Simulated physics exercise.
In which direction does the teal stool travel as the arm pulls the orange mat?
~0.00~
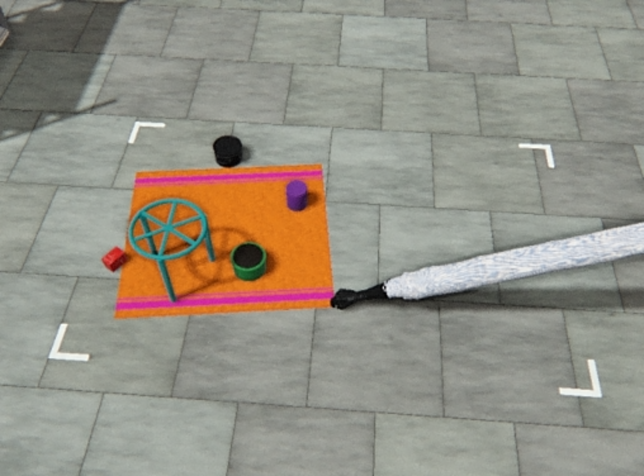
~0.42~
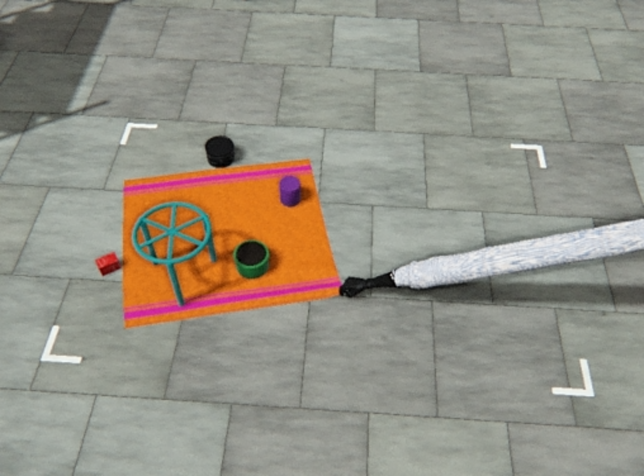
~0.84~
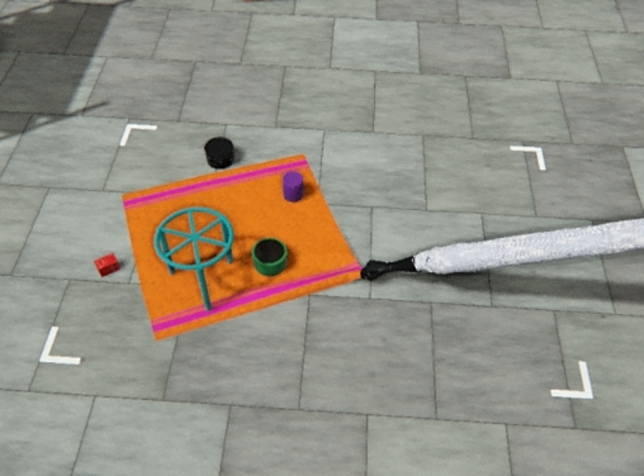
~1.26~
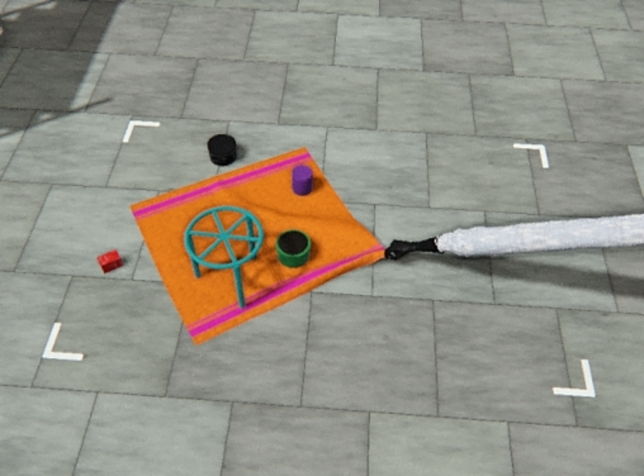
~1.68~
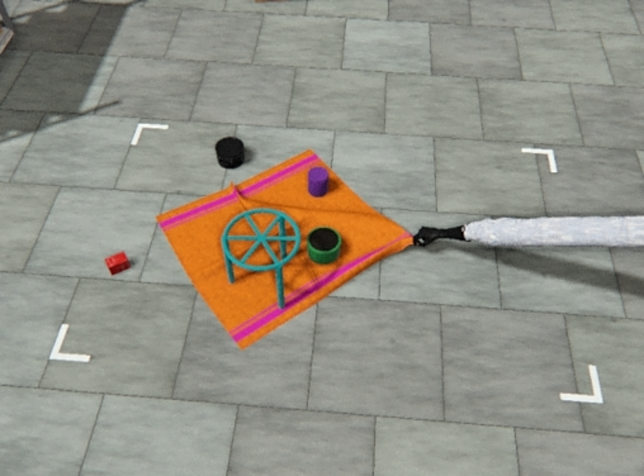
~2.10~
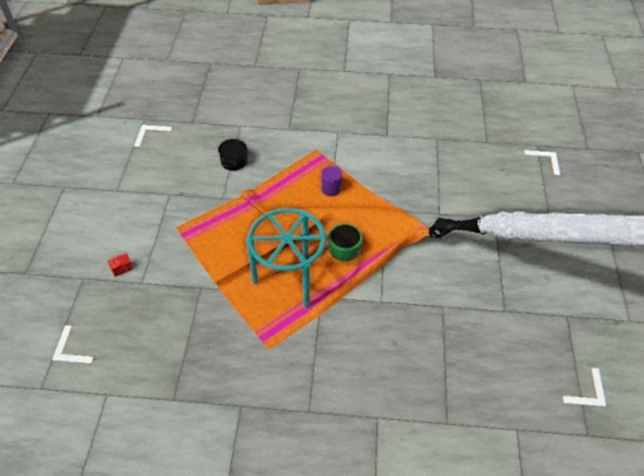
The teal stool moves to the right, riding along on the orange mat.
